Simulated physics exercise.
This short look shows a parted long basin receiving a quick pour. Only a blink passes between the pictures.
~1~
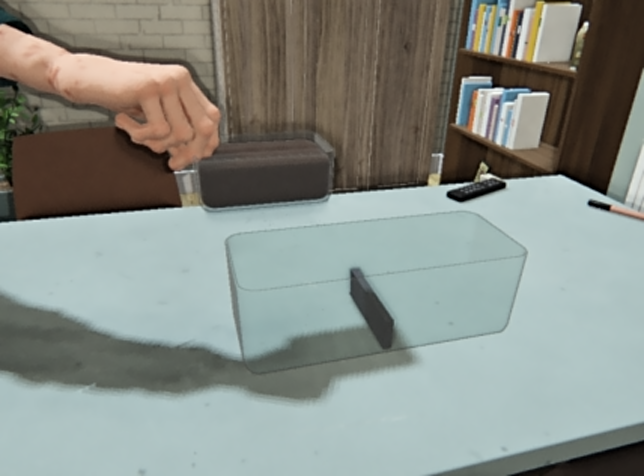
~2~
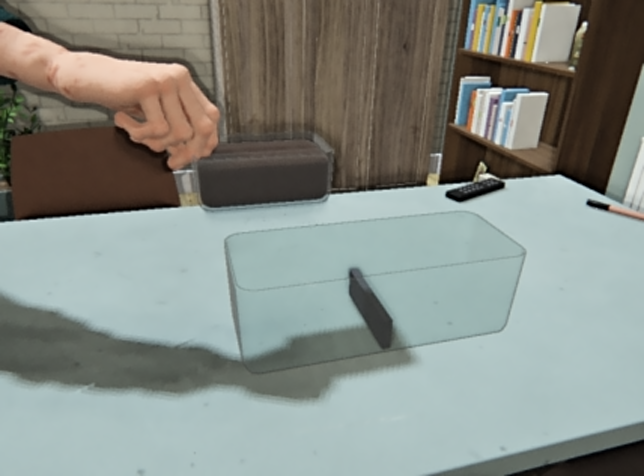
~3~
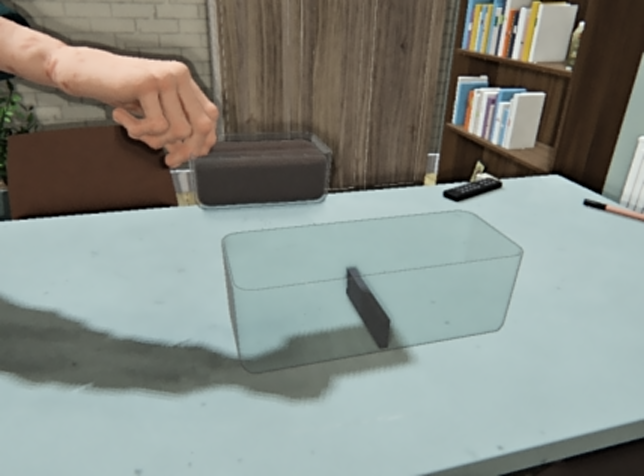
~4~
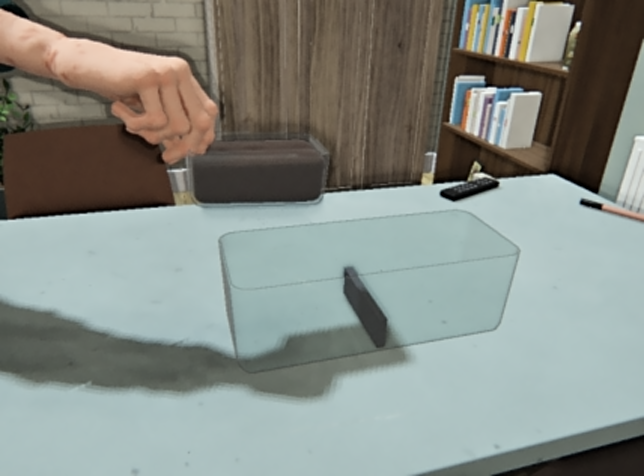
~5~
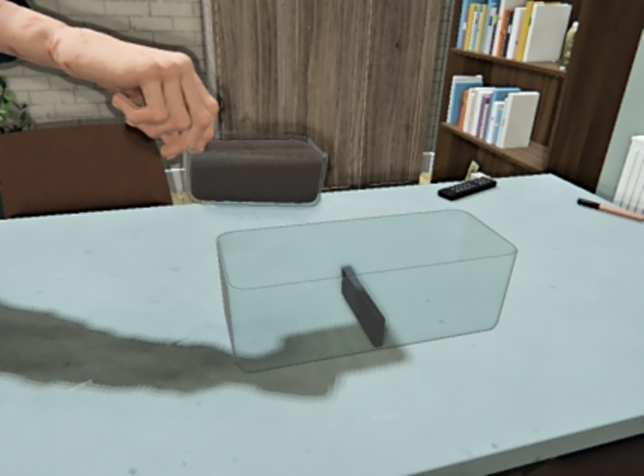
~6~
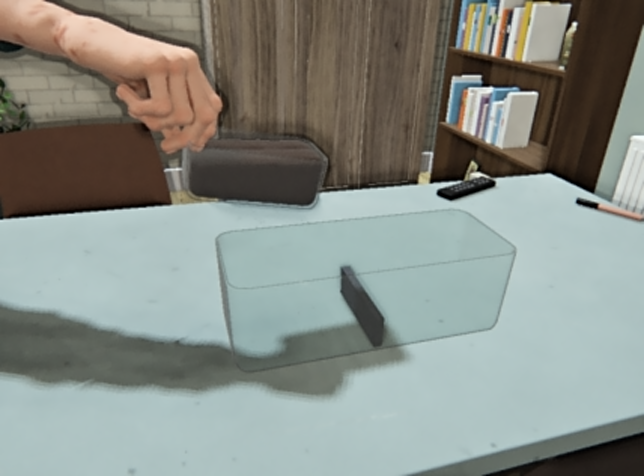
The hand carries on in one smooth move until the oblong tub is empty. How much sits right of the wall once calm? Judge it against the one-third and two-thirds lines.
It ends up between the two lines.
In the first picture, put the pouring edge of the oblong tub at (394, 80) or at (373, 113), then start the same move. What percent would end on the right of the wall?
It comes to about 85 %, followed by about 80 %.
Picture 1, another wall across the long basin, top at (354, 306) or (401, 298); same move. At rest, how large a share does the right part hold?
65 per cent, then 10 per cent, roughly.
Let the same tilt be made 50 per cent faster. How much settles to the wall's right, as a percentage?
Close to 35 in a hundred.
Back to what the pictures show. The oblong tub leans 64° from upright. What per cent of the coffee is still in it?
About 35 % remains.
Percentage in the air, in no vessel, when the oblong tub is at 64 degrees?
About 35 per cent.
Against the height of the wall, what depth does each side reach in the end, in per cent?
Roughly 30 percent left, 30 percent right.
A moment on, the tilt is 64° and 35 per cent is still to pour, 12 is left of the wall and 16 right of it.
Next, the tilt is 97° and 7 per cent is still to pour, 40 is left of the wall and 48 right of it.
Then the tilt is 102° and 0 per cent is still to pour, 48 is left of the wall and 49 right of it.
Later the tilt is 102° and 0 per cent is still to pour, 49 is left of the wall and 49 right of it.
In the end 49 per cent lies left of the wall, 49 right of it and 2 outside.
